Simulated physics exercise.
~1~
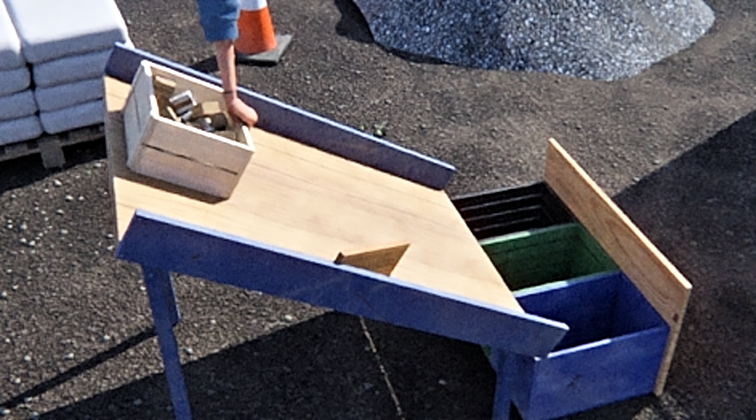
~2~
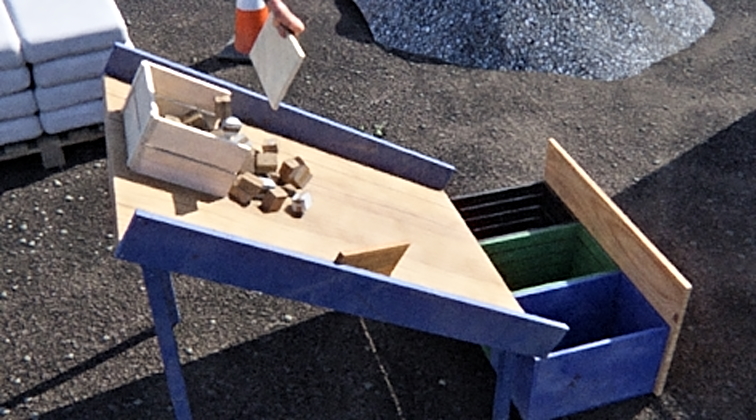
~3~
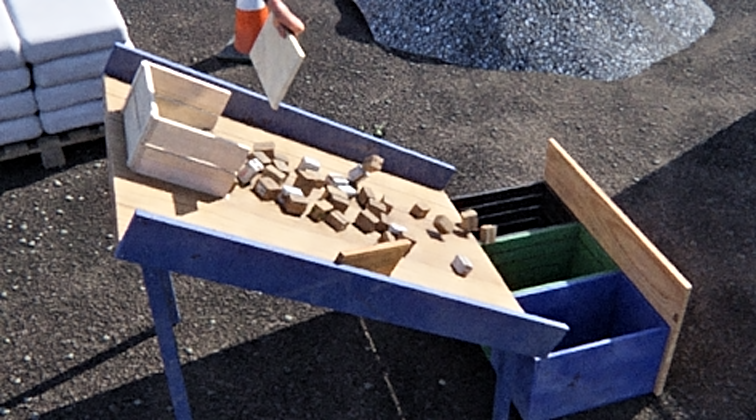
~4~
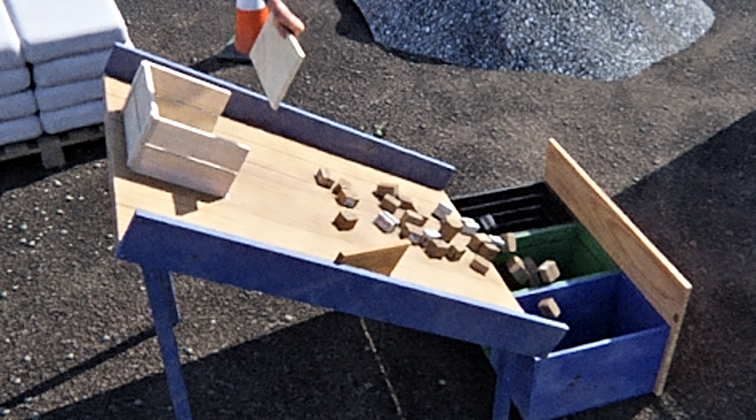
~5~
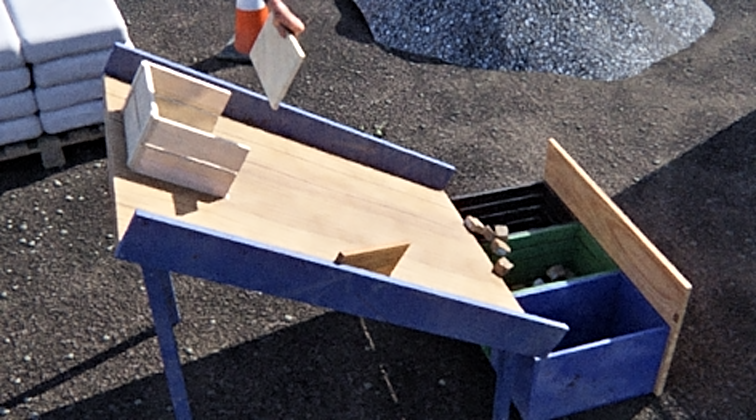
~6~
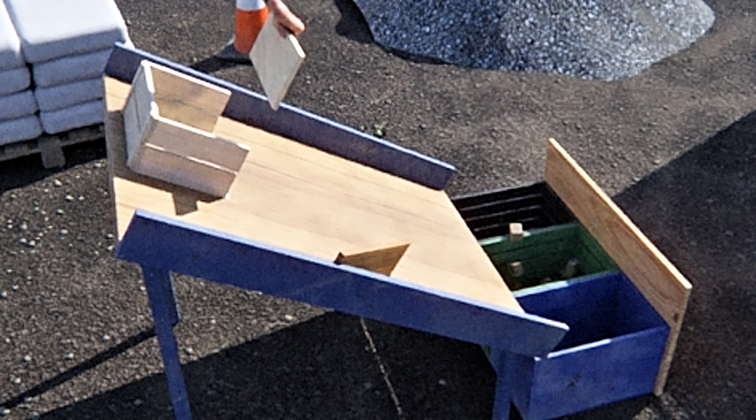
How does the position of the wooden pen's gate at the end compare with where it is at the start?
At the start the gate is in place at the pen, holding the blocks in. By the end it is farther up and to the right, held clear of the pen by the hand near the table's far rail.
